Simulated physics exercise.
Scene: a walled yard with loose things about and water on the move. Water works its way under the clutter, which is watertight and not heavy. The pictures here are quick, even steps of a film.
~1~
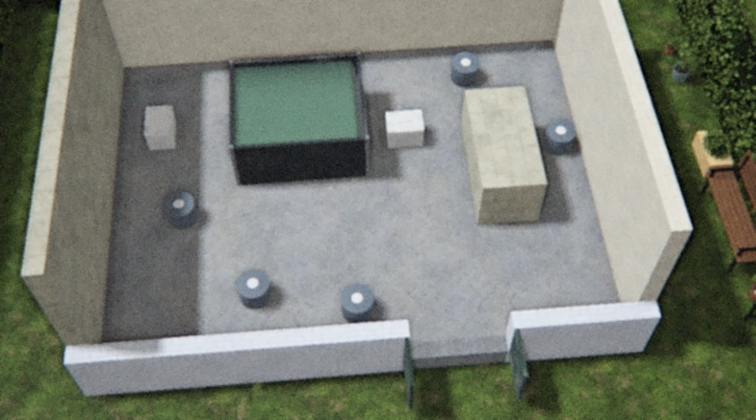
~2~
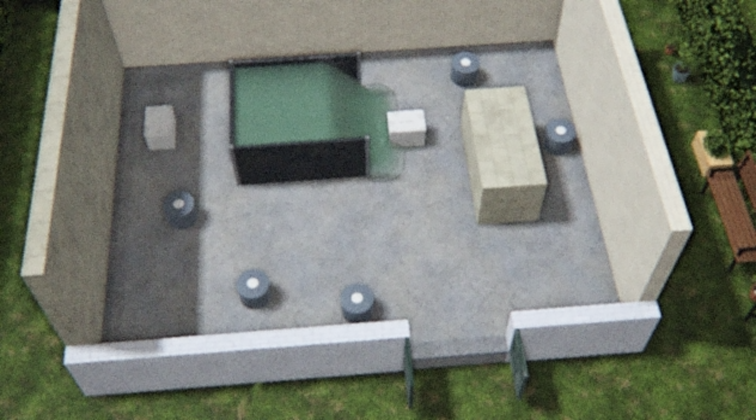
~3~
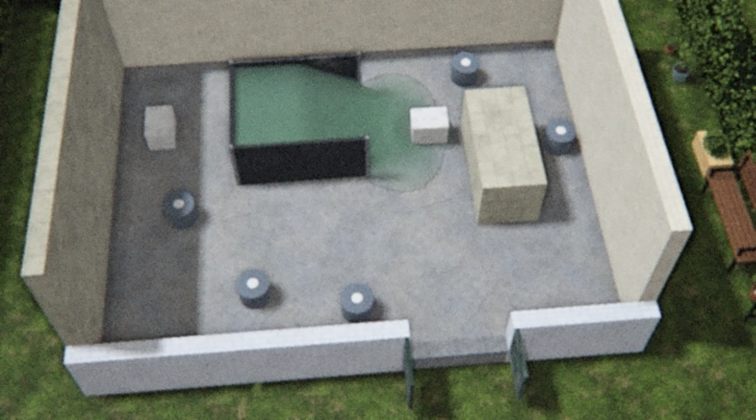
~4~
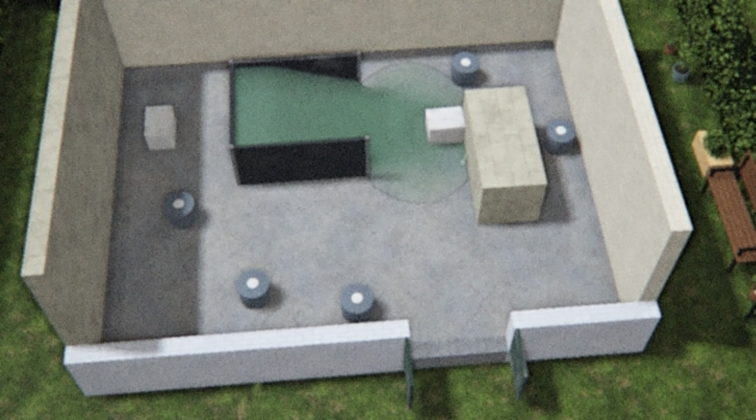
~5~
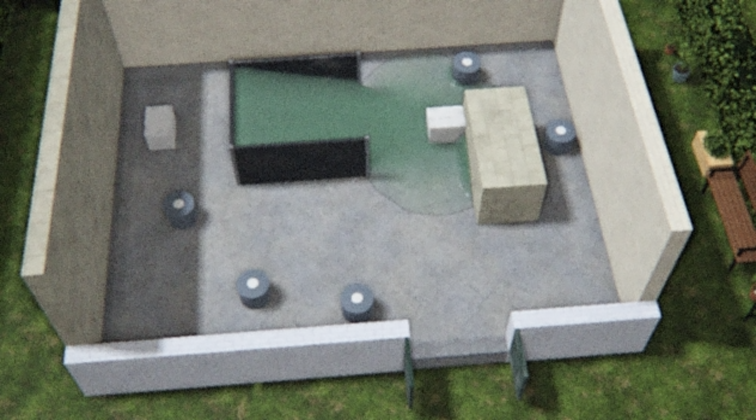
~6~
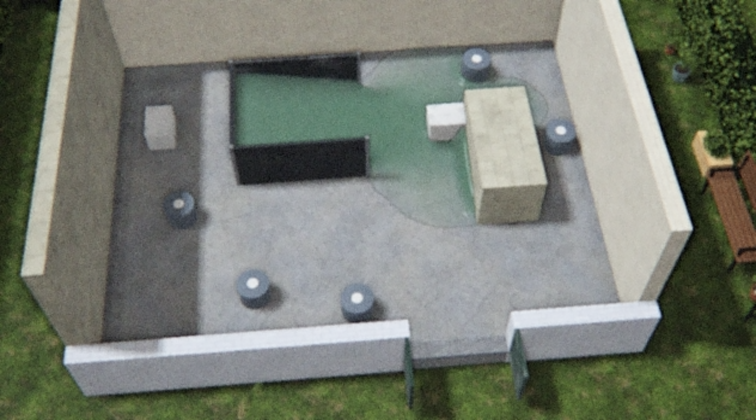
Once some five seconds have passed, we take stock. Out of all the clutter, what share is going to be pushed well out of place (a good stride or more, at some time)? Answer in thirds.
One to two thirds.
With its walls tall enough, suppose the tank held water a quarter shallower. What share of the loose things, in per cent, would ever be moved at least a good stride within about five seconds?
Around 60 in a hundred.
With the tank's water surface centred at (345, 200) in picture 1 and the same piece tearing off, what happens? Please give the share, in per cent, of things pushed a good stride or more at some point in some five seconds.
Estimate: Near 60 per cent of them.
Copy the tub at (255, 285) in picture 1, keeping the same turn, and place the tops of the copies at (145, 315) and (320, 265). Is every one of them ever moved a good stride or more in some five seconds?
Fell short, fell short.
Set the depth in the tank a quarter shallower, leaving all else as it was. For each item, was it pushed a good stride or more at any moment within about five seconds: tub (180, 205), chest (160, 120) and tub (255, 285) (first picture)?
The first stopped before it, the second stopped before it, the third stopped before it.
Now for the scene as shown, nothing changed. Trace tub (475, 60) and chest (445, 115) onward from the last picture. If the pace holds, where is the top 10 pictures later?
(542, 31) and (468, 75), roughly.
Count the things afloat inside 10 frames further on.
That number is 2.
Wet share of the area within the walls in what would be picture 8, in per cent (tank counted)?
That works out to about 30 in a hundred.
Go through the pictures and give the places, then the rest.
In the first frame, a chest at (405, 121), on the bottom; a tub at (466, 62), on the bottom; 0 of 7 have shifted.
In the second frame, a chest at (407, 121), on the bottom; a tub at (466, 62), on the bottom; 0 of 7 have shifted.
In the third frame, a chest at (430, 118) rests on the ground, a stride from its start; a tub at (466, 62) rests on the ground; 1 of 7 have shifted.
In the fourth frame, a chest at (446, 118), on the bottom, a stride from its start; a tub at (466, 62) rests on the ground; 1 of 7 have shifted.
In the fifth frame, a chest at (446, 117), afloat, a stride from its start; a tub at (467, 62) rests on the ground; 1 of 7 have shifted.
In the sixth frame, a chest at (447, 114), afloat, a stride from its start; a tub at (477, 59) rests on the ground, close to its start; 2 of 7 have shifted.
A moment on, 2 of 7 are well off their spots; 1 afloat.
Next, 2 of 7 are well off their spots; 2 afloat.
Later, 4 of 7 are well off their spots; 3 afloat.
In the end, 4 of 7 are well off their spots, and 4 have been at some point; 3 afloat.
